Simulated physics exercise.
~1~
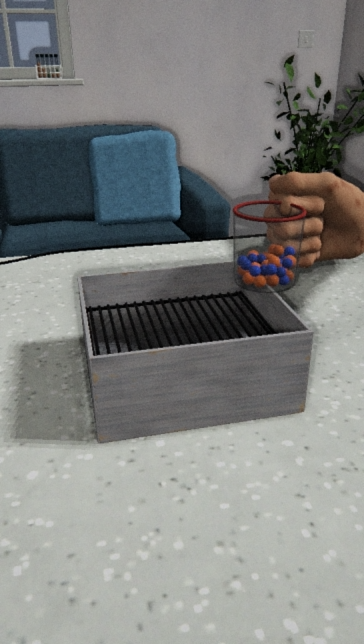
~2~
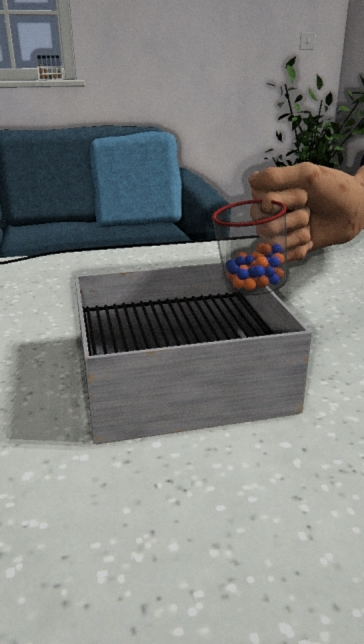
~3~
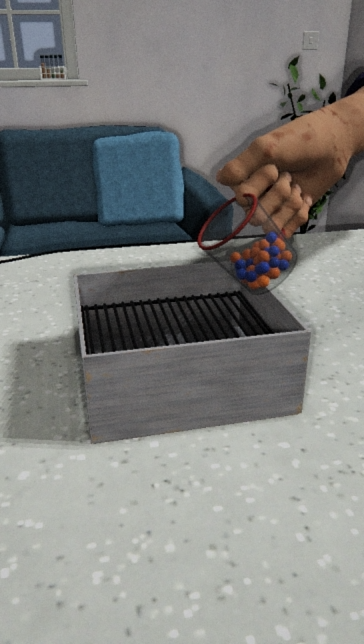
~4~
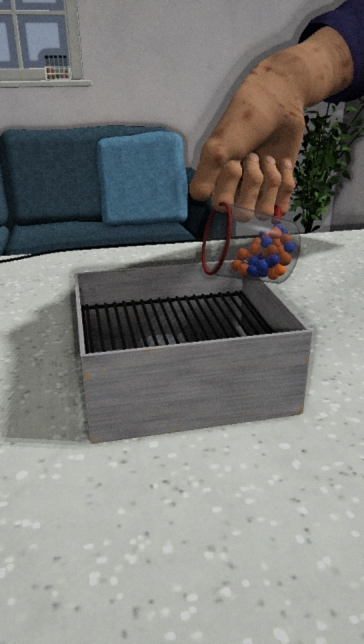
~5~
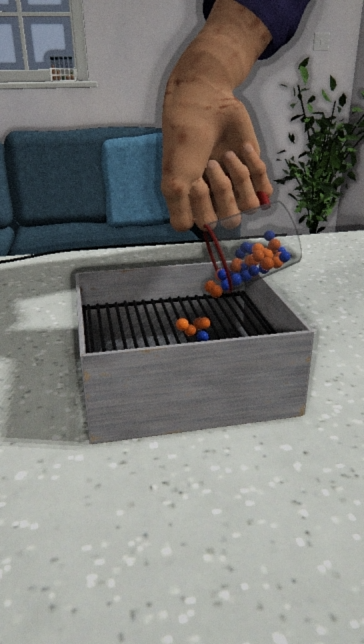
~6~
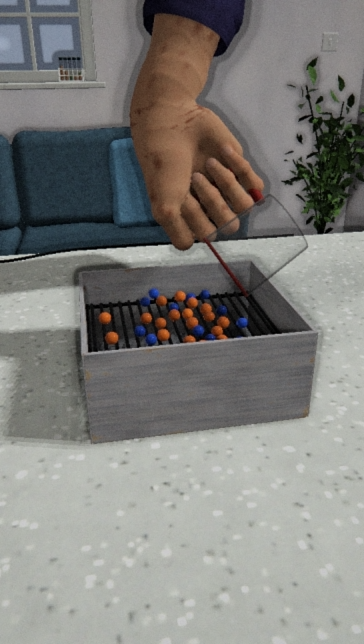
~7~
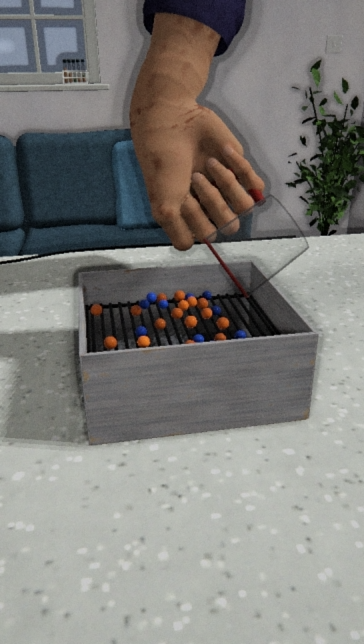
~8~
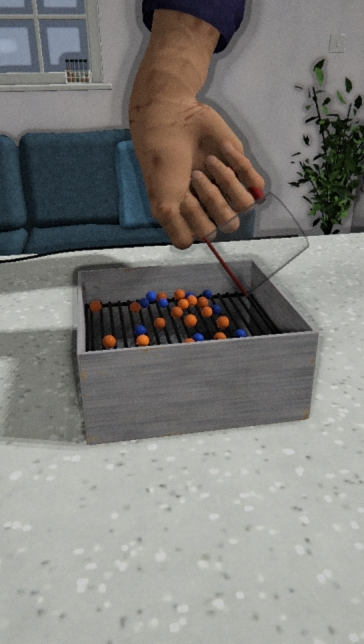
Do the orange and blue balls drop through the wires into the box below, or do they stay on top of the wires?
Both the orange and the blue balls stay on top of the wires.
